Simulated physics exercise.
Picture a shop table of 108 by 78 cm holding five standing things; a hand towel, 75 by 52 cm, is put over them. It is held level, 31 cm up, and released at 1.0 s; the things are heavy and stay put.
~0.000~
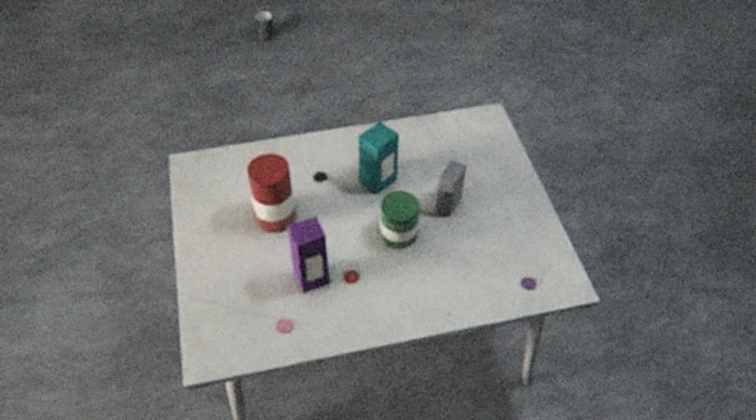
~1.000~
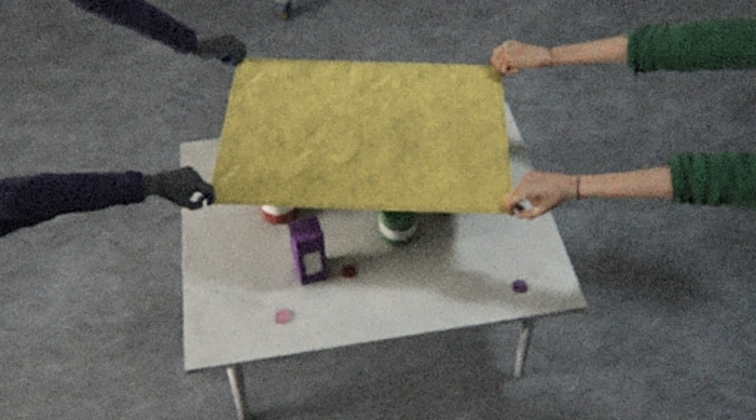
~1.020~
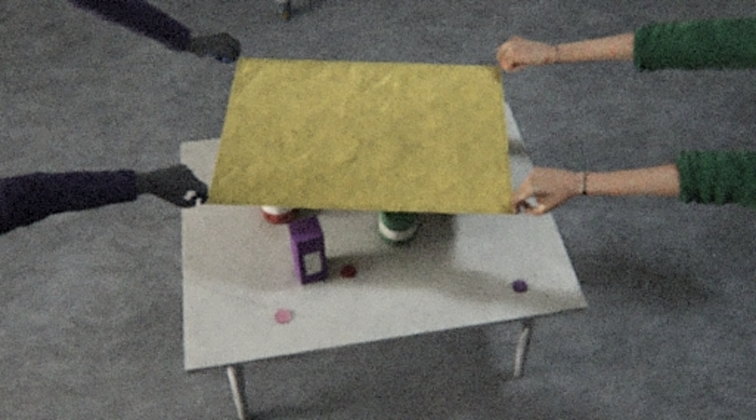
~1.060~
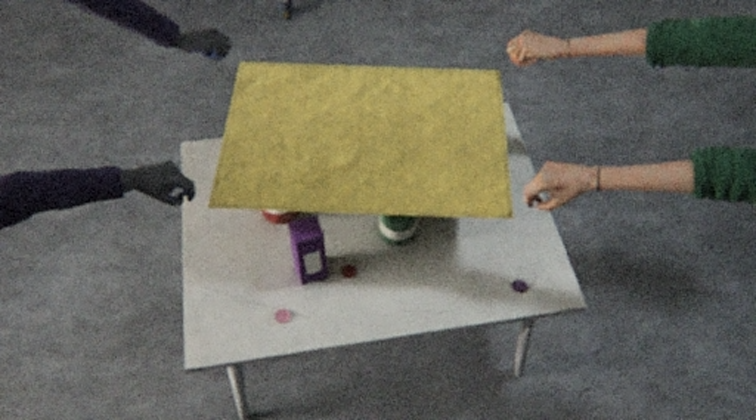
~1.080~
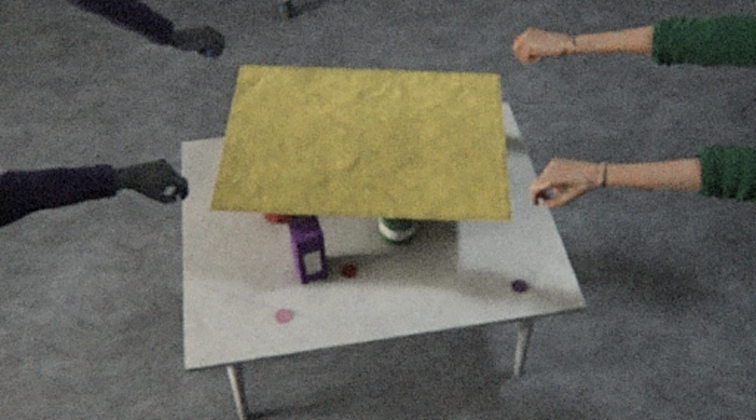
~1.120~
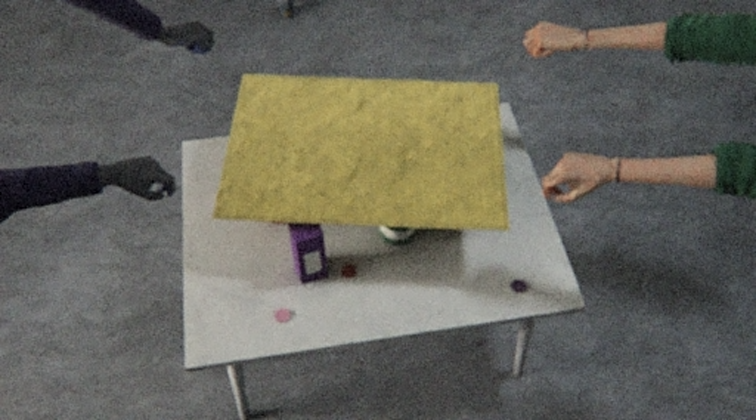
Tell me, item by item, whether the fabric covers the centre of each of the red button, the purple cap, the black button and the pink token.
As I see it, the red button can be seen; the purple cap can be seen; the black button is hidden from view; the pink token can be seen.
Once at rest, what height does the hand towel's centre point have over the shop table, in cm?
The centre point rests around 18 cm up.
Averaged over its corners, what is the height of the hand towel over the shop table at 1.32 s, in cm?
Roughly 3 centimetres up.
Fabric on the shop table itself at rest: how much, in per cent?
Roughly 10 per cent.
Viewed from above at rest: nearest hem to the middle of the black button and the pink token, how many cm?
4 cm and 18 cm, roughly.
At 1.3 s, 10 % of it is down, spanning 71 by 47 cm, above black button.
At 1.5 s, 10 % of it is down, spanning 71 by 47 cm, above black button.
At 1.7 s, 10 % of it is down, spanning 71 by 48 cm, above black button.
At 1.9 s, 10 % of it is down, spanning 71 by 47 cm, above black button.
At 2.7 s, 10 % of it is down, spanning 71 by 48 cm, above black button.
